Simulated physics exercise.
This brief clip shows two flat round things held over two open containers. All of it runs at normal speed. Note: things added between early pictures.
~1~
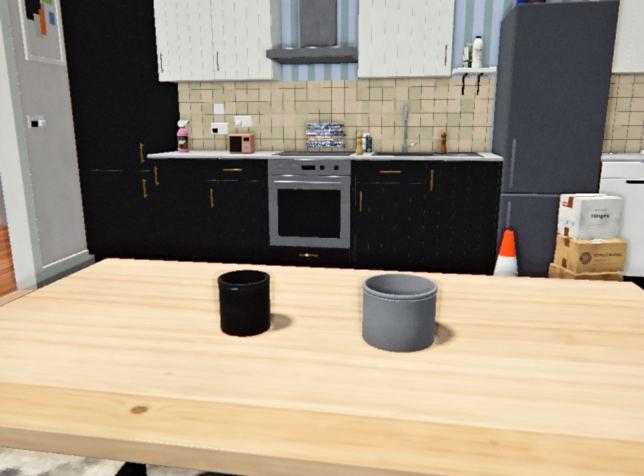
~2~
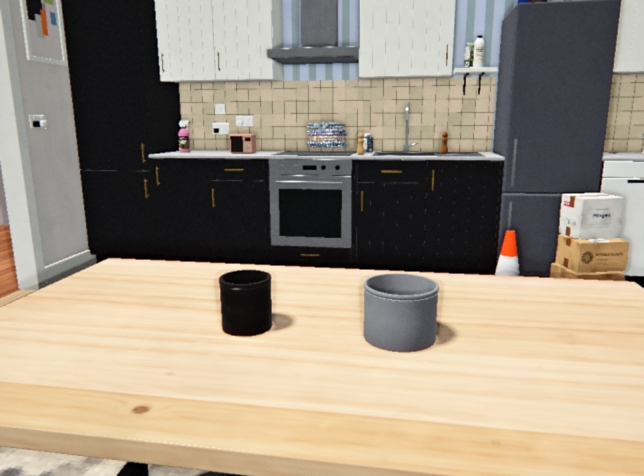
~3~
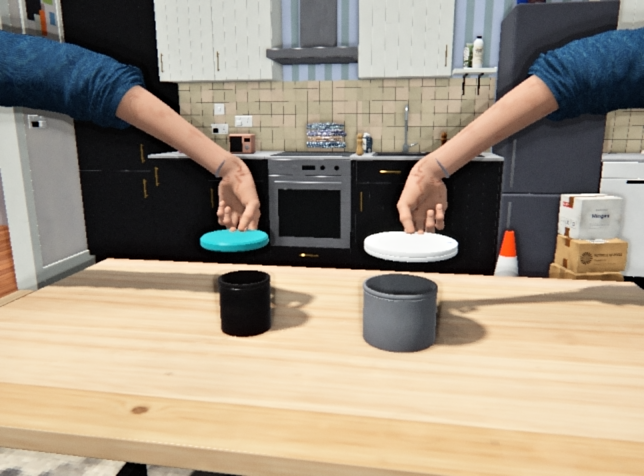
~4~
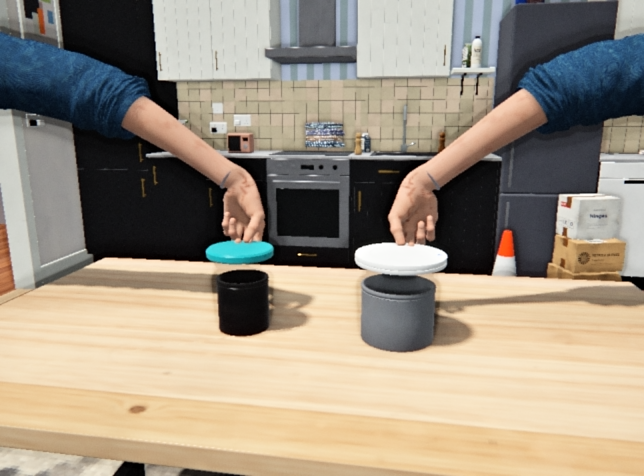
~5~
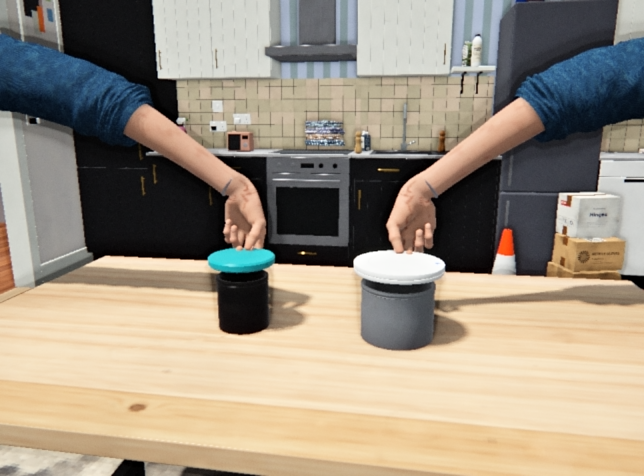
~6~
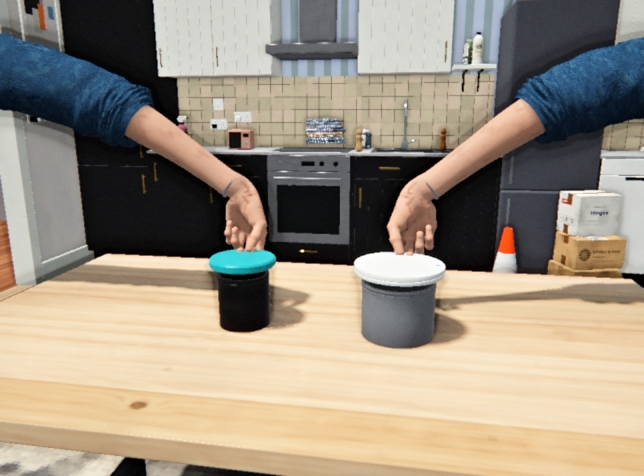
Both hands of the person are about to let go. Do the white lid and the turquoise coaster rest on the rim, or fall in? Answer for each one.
Result: White lid stays up; turquoise coaster stays up.
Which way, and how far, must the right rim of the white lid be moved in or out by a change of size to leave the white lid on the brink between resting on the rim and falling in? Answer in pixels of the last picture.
12 px or so, leftward.
Then, 0.10 s after the last picture, white lid moving near (399, 276); turquoise coaster moving near (243, 269).
Then, 0.26 s after the last picture, white lid sitting on the rim near (399, 276); turquoise coaster sitting on the rim near (243, 269).
At rest, the white lid rests on the rim, near (399, 276); the turquoise coaster rests on the rim, near (243, 269).
